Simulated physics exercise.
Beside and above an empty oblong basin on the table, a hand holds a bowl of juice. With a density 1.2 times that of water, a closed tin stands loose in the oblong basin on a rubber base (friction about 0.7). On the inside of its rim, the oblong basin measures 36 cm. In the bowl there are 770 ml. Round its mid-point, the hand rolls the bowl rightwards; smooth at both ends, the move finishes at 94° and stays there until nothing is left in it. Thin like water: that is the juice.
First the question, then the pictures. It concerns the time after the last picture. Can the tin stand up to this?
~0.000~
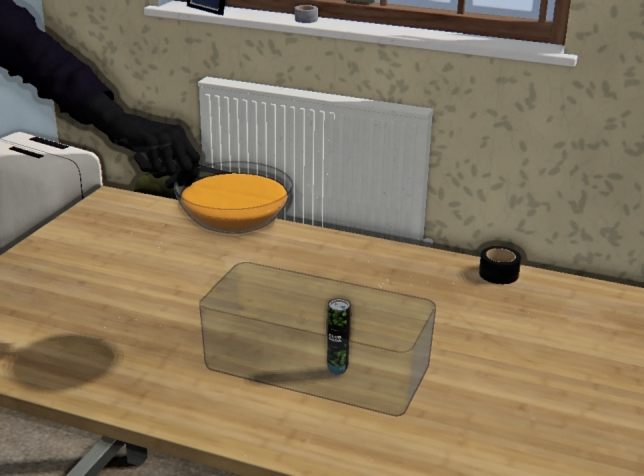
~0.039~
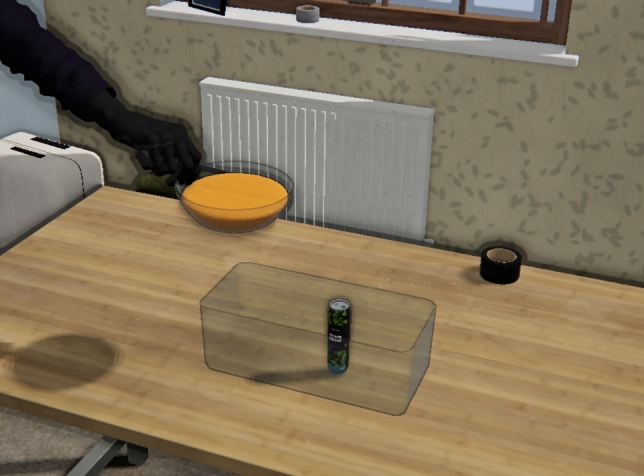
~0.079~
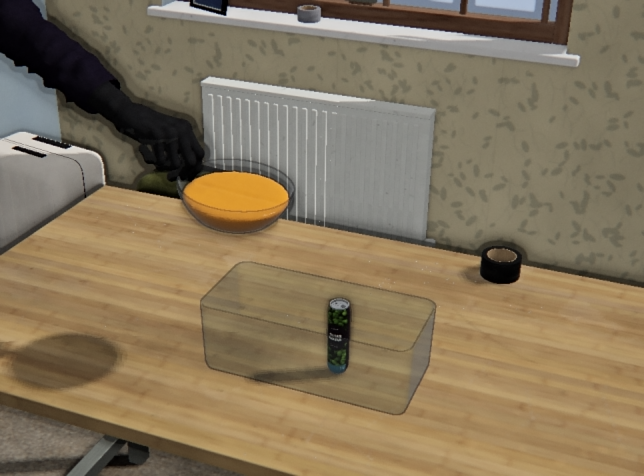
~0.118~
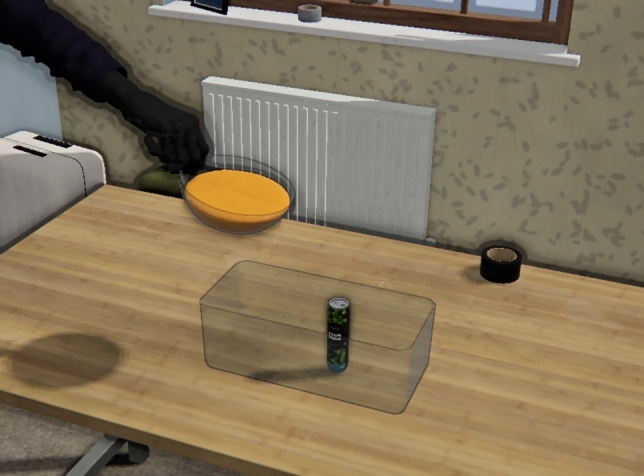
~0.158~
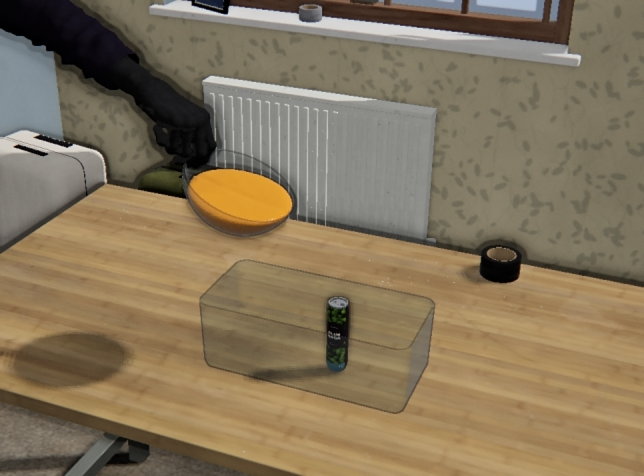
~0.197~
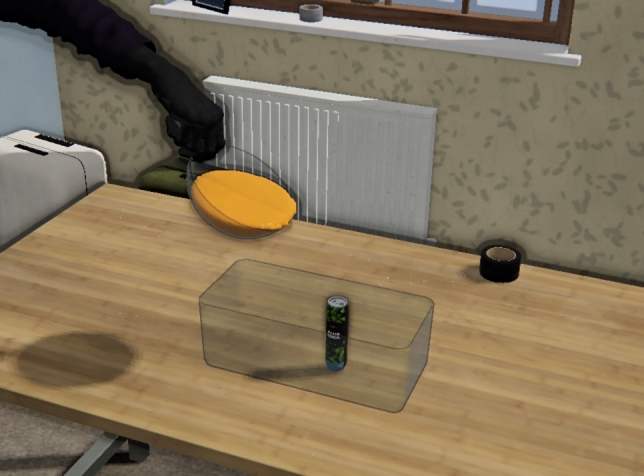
I expect it will tip over.
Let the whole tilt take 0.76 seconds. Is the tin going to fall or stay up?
Outcome - the tin remains standing.
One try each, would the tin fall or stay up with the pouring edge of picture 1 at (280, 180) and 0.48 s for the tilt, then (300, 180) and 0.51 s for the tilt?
The tin stays vertical the first time and stays vertical the second time.
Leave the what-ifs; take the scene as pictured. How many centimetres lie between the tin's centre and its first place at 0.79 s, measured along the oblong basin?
1 cm, roughly.
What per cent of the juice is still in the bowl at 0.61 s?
Close to 0 percent of the whole amount.
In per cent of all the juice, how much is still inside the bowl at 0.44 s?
6 %.
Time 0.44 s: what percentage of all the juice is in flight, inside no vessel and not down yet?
Estimate: About 50 % of all of it.
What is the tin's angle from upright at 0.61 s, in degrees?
Tilt: Around 10 degrees.
By 0.44 s the tilt is 91° and 6 per cent is still to pour; the tin stands where it began.
By 0.61 s the tilt is 94° and 0 per cent is still to pour; the tin leans 9°.
By 0.79 s the tilt is 94° and 0 per cent is still to pour; the tin stands 1 cm from where it began.
By 0.99 s the tilt is 94° and 0 per cent is still to pour; the tin leans 27°.
At rest the tin lies on its side.
